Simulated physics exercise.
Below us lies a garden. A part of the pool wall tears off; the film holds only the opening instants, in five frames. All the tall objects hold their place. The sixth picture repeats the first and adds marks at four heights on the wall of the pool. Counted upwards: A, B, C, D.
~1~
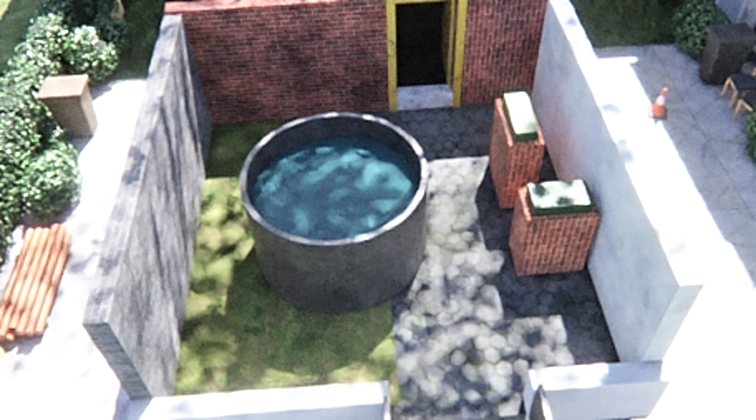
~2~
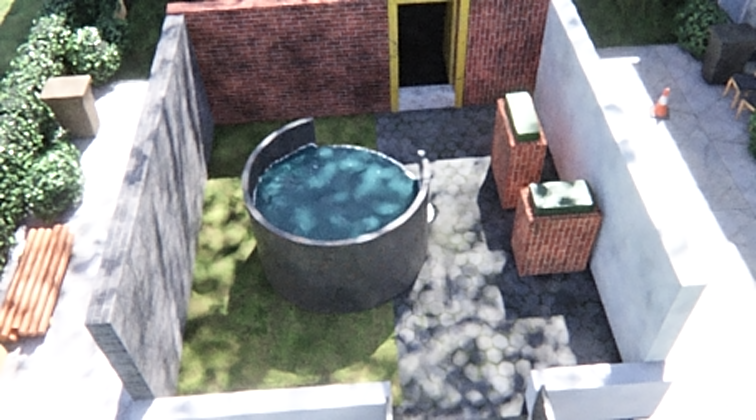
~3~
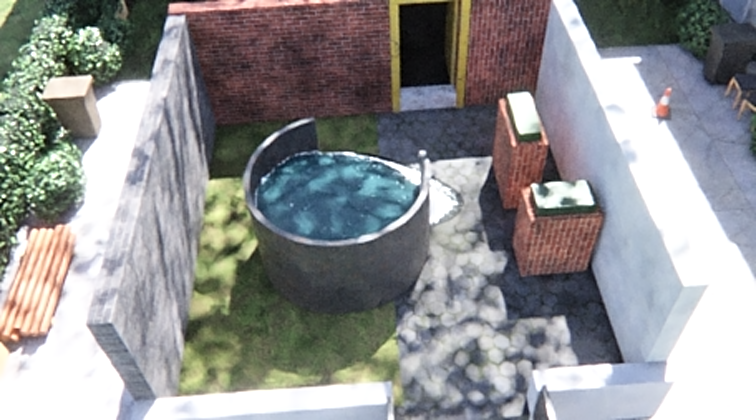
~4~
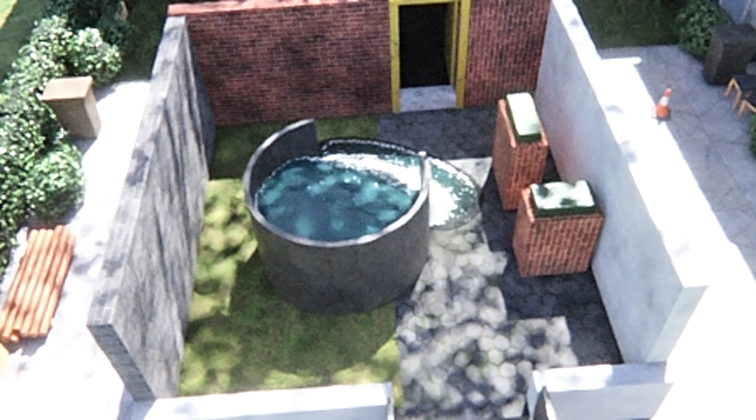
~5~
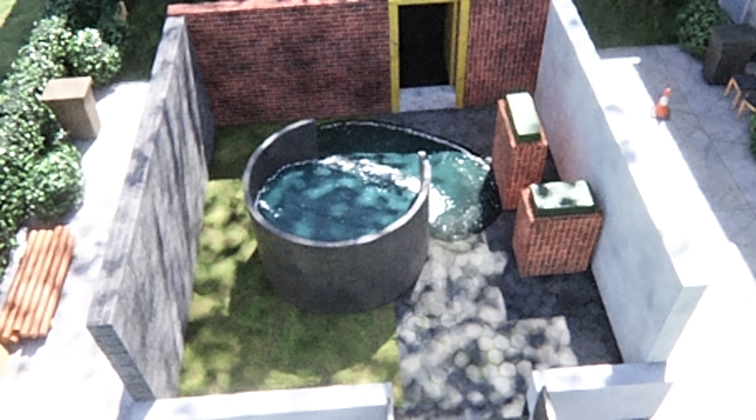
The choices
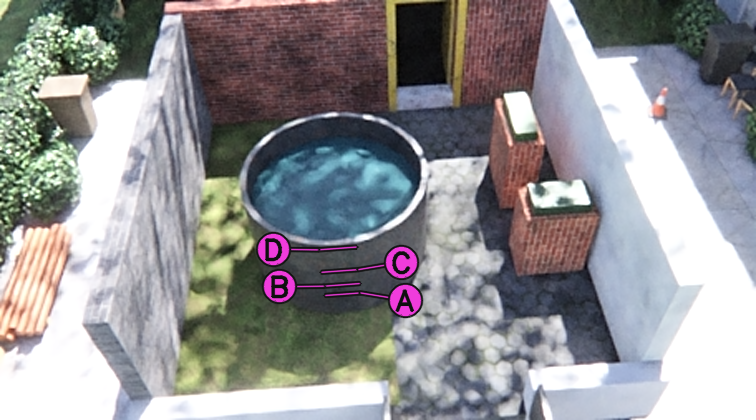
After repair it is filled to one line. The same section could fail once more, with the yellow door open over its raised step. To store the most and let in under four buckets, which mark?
Choose B.
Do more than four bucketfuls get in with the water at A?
No.
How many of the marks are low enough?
Two of the four.
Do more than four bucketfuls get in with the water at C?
Yes, it does.
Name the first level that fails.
C it is.
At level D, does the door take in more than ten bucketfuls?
Yes, it does.
On the marked copy, A at (342, 294); B at (341, 284); C at (340, 270); D at (337, 248); from the bottom up A, B, C, D.
For level A, nothing gets over.
For level B, a splash gets over, under a bucket.
For level C, about 8 bucketfuls get in.
For level D, dozens of bucketfuls pour in.
